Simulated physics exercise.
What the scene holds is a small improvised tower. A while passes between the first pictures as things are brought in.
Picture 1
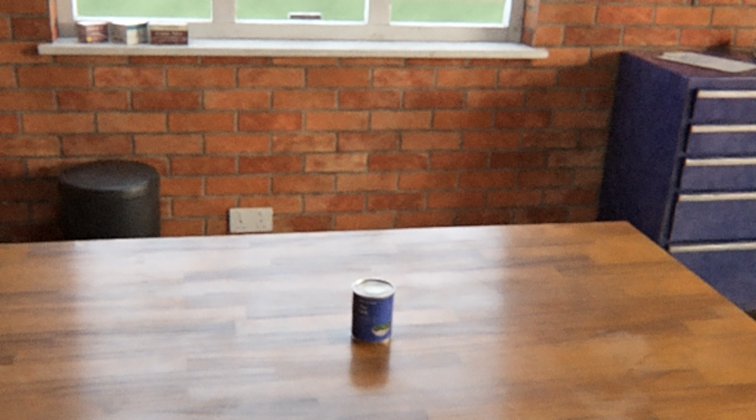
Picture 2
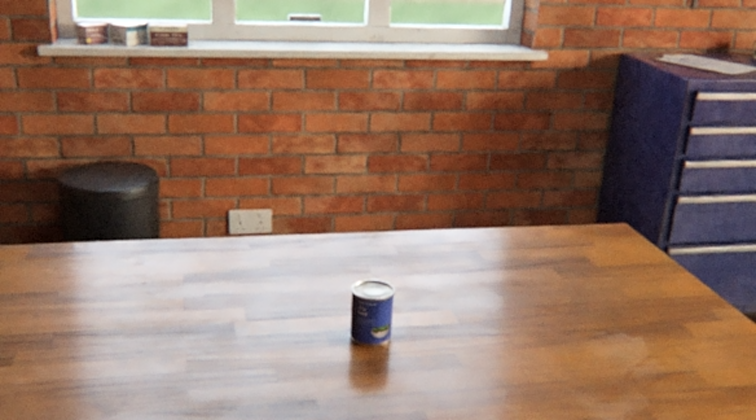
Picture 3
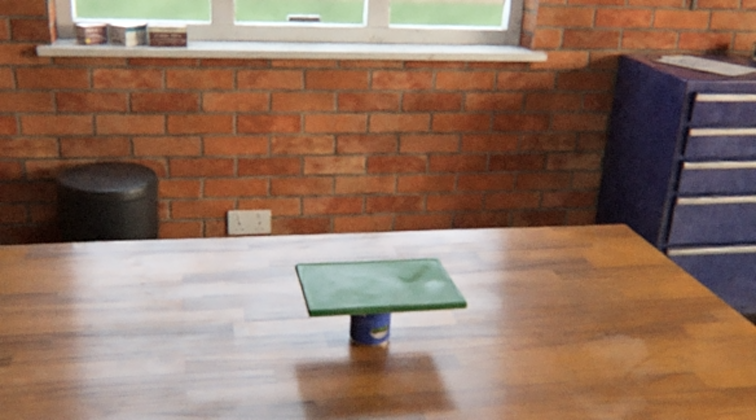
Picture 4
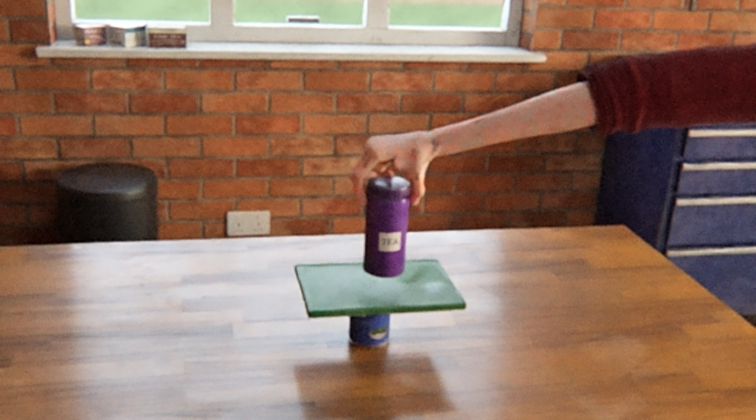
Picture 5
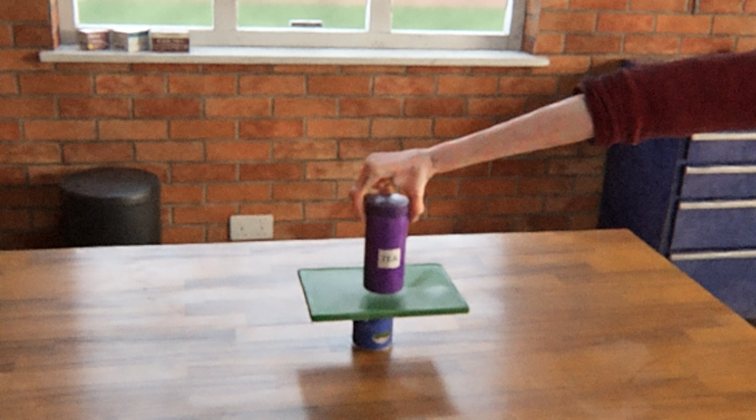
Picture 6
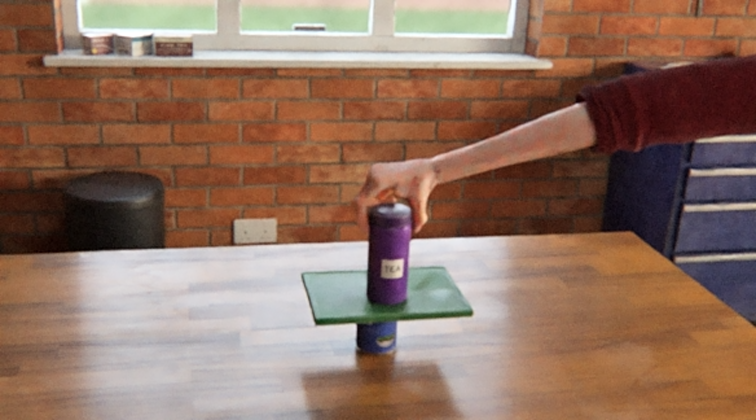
A green lid appeared flat on top of a small blue can on a wooden table, then a hand reached in from the right and lowered a purple tea jar onto it, still holding on.
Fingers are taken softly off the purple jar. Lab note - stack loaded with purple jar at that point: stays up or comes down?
Observed: Stays up.
Then, 0.20 s after the last picture, nothing has stirred.
Then, 0.40 s after the last picture, purple jar resting near (389, 254).
At rest, all 3 in place. Seen from the same camera at the end, purple jar near (389, 254). The stack keeps its balance.
